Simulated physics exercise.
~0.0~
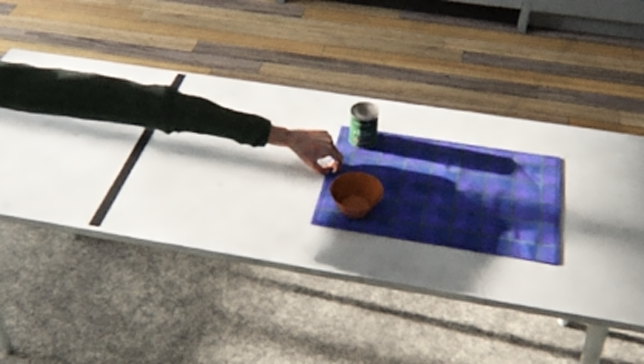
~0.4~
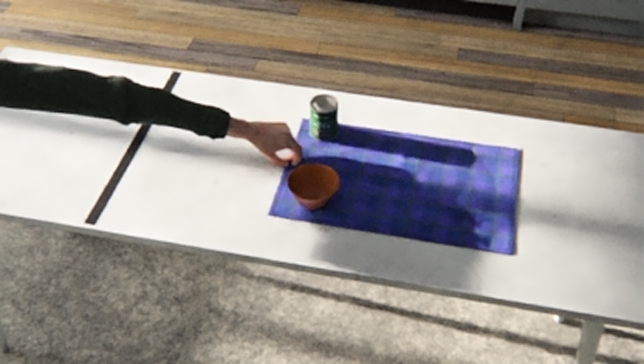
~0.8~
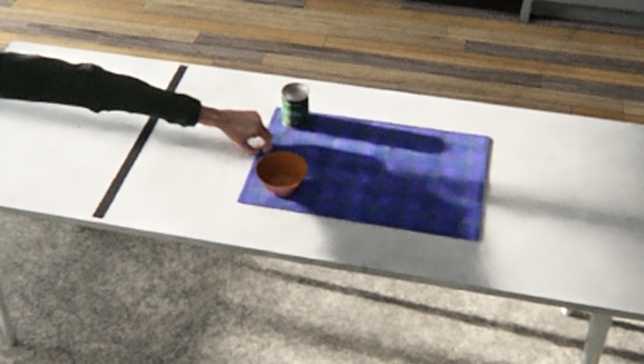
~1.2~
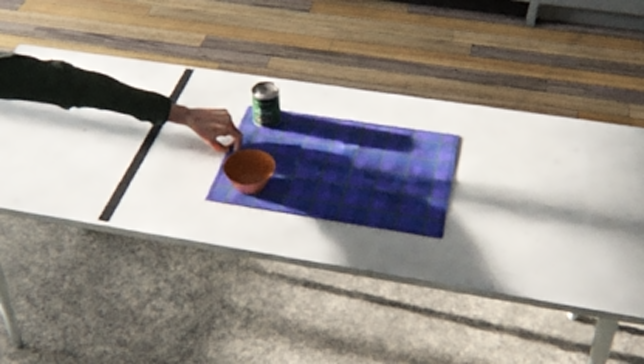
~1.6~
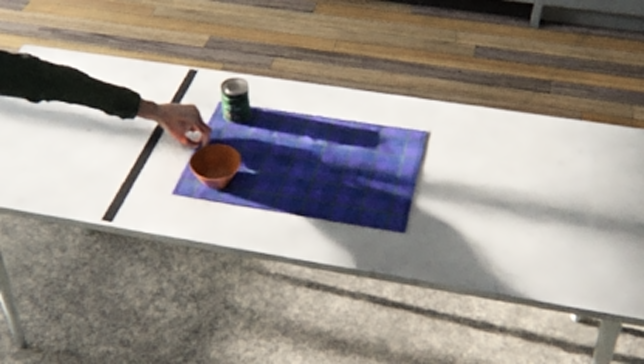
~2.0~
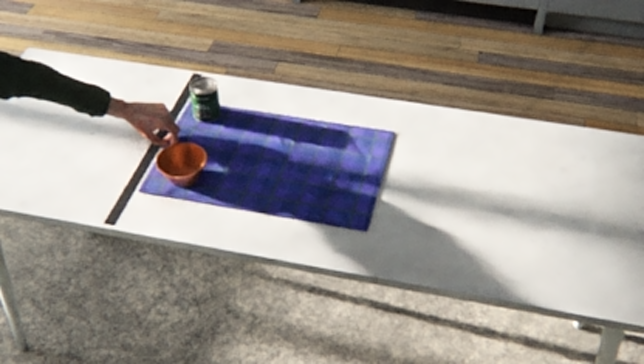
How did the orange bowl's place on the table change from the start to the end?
It started well to the right of the dark tape, around the middle of the view, and ended much farther left, just beside the tape.
